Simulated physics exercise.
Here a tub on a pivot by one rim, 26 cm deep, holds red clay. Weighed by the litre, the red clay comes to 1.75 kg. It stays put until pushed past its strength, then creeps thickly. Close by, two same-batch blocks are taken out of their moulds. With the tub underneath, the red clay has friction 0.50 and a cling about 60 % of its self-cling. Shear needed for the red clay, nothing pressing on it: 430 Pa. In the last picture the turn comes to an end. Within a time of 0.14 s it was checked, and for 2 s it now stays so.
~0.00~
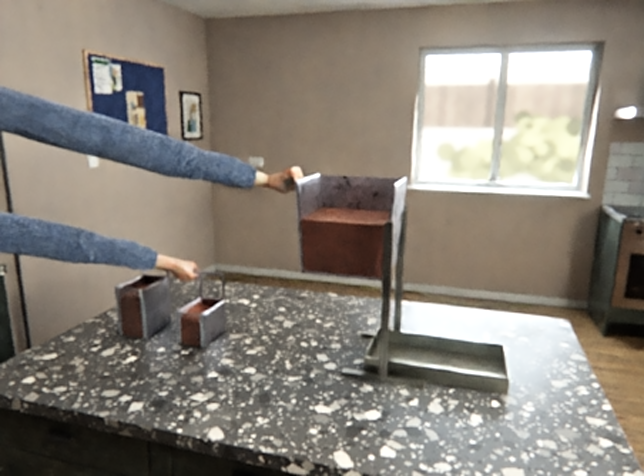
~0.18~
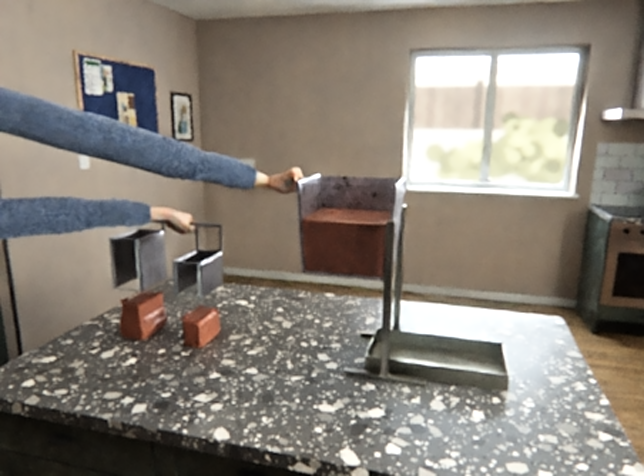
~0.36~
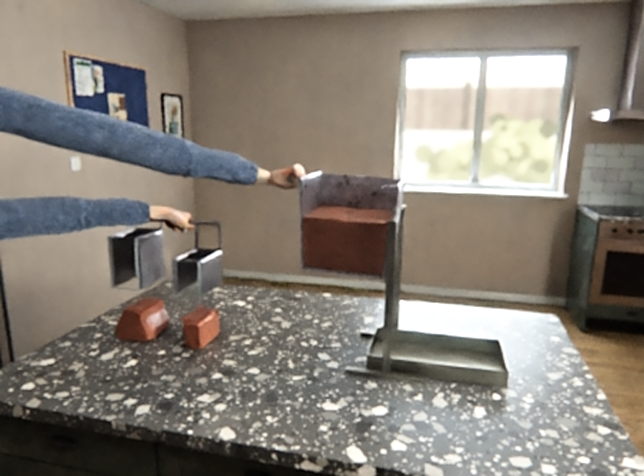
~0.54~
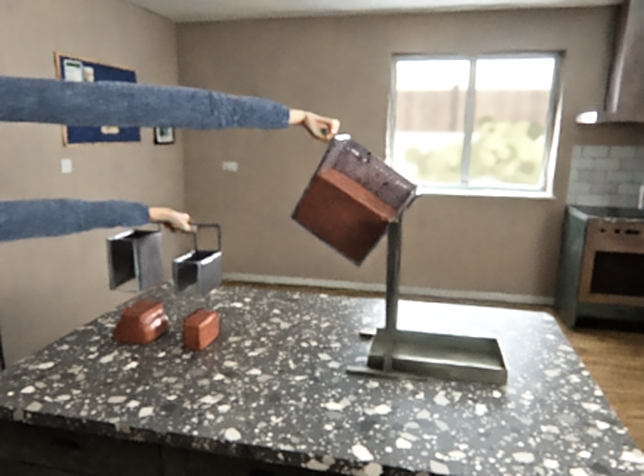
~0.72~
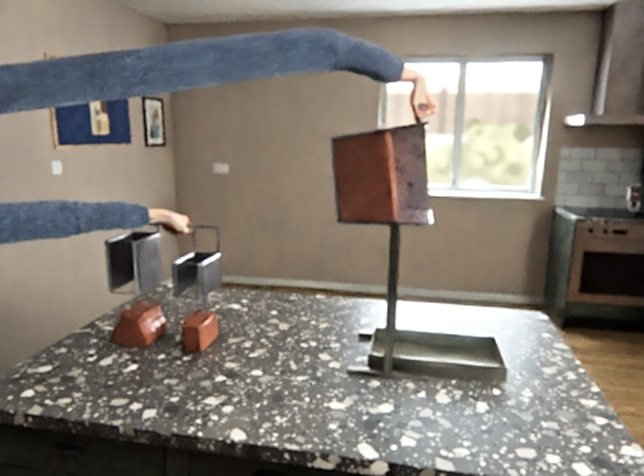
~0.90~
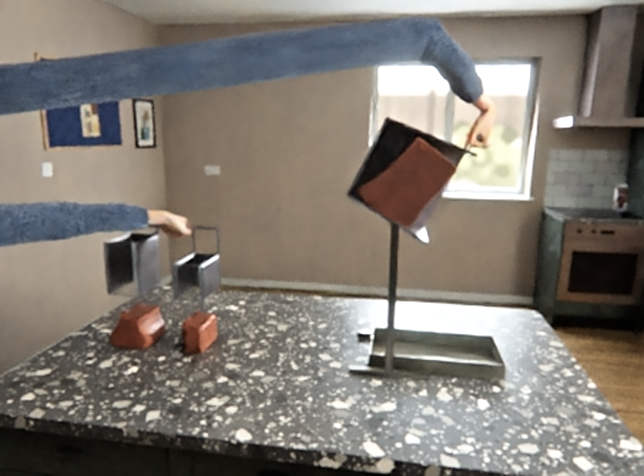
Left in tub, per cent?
0 %.
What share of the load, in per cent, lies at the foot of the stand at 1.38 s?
Roughly 75 per cent.
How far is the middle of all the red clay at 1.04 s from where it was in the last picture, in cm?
Distance: About 16 cm.
After 1.04 s, the tub is at 115 degrees and holds 42 %.
After 1.21 s, the tub is at 115 degrees and holds 16 %.
After 1.38 s, the tub is at 115 degrees and holds 0 %.
After 1.55 s, the tub is at 115 degrees and holds 0 %.
After 2.90 s, at the end, the tub is at 115 degrees and holds 0 %.
